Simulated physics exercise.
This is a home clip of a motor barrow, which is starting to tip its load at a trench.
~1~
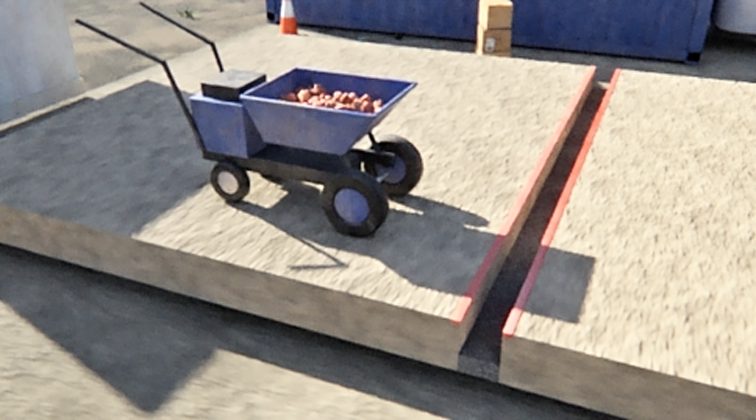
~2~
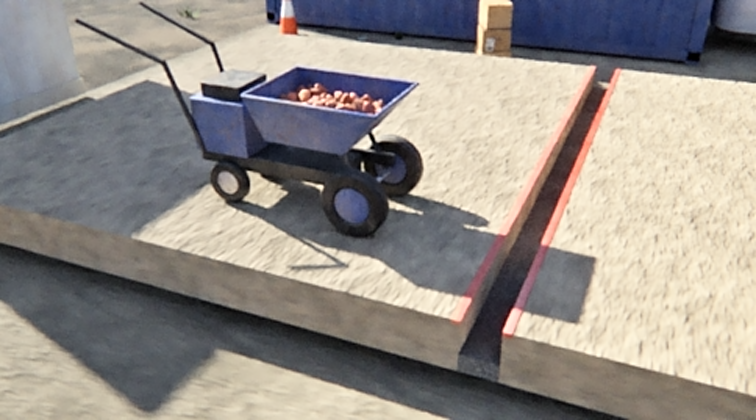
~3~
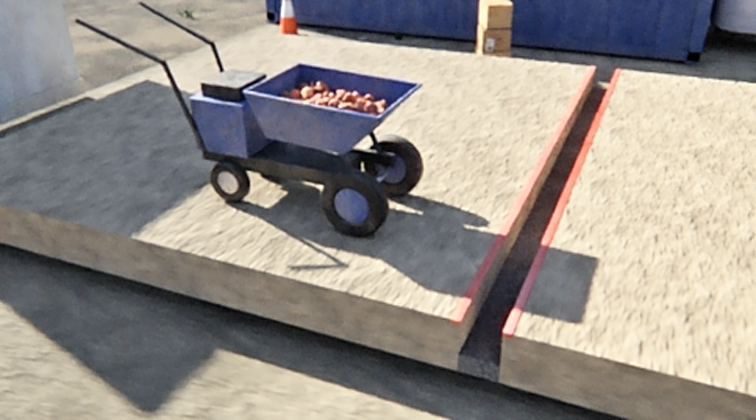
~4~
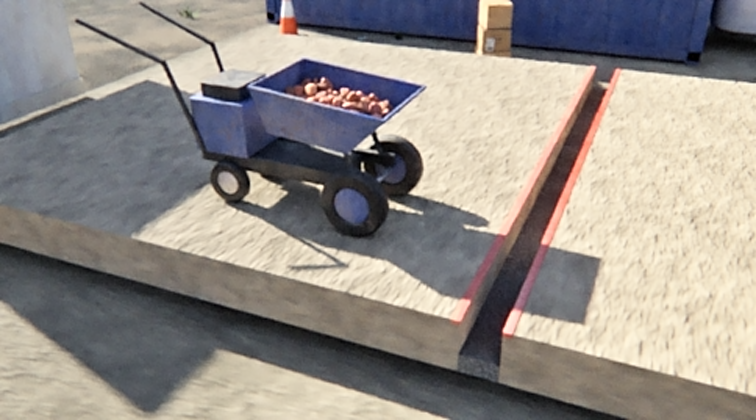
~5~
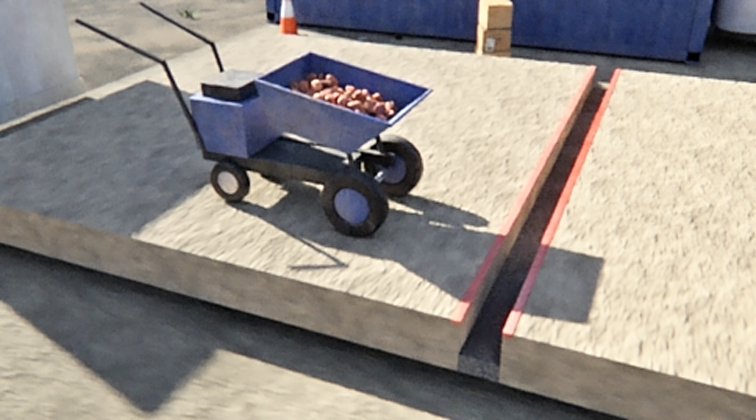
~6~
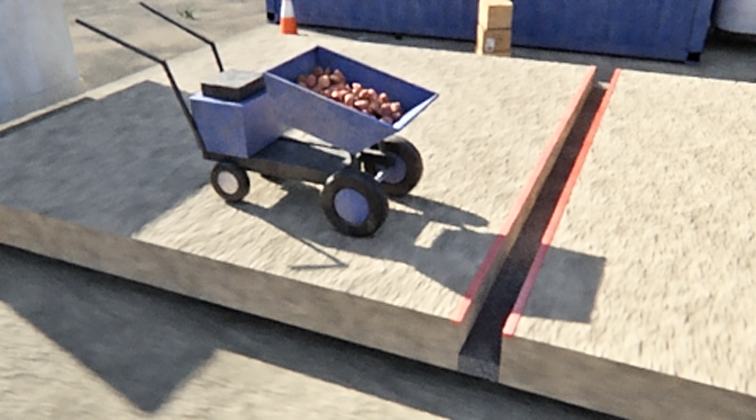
On a pale concrete slab beside a narrow, red-edged trench, a blue motor barrow stood still with a load of reddish lumps, then its skip slowly tilted forward to the right.
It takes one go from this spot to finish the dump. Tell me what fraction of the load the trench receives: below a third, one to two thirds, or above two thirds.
The trench receives one to two thirds.
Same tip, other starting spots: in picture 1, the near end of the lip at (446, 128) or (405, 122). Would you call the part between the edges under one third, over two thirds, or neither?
For the first position, less than a third; for the second, above two thirds.
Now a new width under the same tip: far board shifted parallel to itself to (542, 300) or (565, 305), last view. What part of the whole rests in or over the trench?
First try: About 60 %; second try: About 60 %.
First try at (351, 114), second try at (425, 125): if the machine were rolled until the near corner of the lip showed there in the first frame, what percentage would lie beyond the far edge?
Try 1 about 0 %, try 2 about 30 %.
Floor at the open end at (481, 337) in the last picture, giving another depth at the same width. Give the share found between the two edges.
That would give roughly 40 percent.
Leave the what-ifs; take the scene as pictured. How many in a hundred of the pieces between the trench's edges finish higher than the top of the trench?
My best guess is some 0 per cent.
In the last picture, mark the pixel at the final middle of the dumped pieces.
Near (511, 250), more or less.
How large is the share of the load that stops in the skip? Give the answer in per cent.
Around 5 per cent.
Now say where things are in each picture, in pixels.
Lip of the skip at (374, 117), level; top of the load at (326, 103), lumps of rubble; first edge of the trench at (475, 285); far edge at (523, 296), the trench under half as wide as the skip, and about as deep as wide, in the first picture.
Lip of the skip at (375, 118), level; top of the load at (327, 103), in the second picture.
Lip of the skip at (378, 119), tipped barely; top of the load at (317, 100), in the third picture.
Lip of the skip at (384, 122), tipped a little; top of the load at (321, 97), in the fourth picture.
Lip of the skip at (390, 126), tipped a little; top of the load at (321, 95), in the fifth picture.
Lip of the skip at (398, 131), tipped clearly; top of the load at (316, 89); first edge of the trench at (475, 285); far edge at (523, 296), in the sixth picture.
Soon, skip tipped steeply; all in the skip.
A while on, skip tipped right over; about two thirds in the skip; about a quarter short of the trench; a small part in or heaped over the trench; a stray few falling.
Towards the end, skip tipped right over; a small part in the skip; about a third short of the trench; about half in or heaped over the trench; a stray few beyond it.
Finally, skip tipped right over; a small part in the skip; about a third short of the trench; about half in or heaped over the trench; a stray few beyond it.
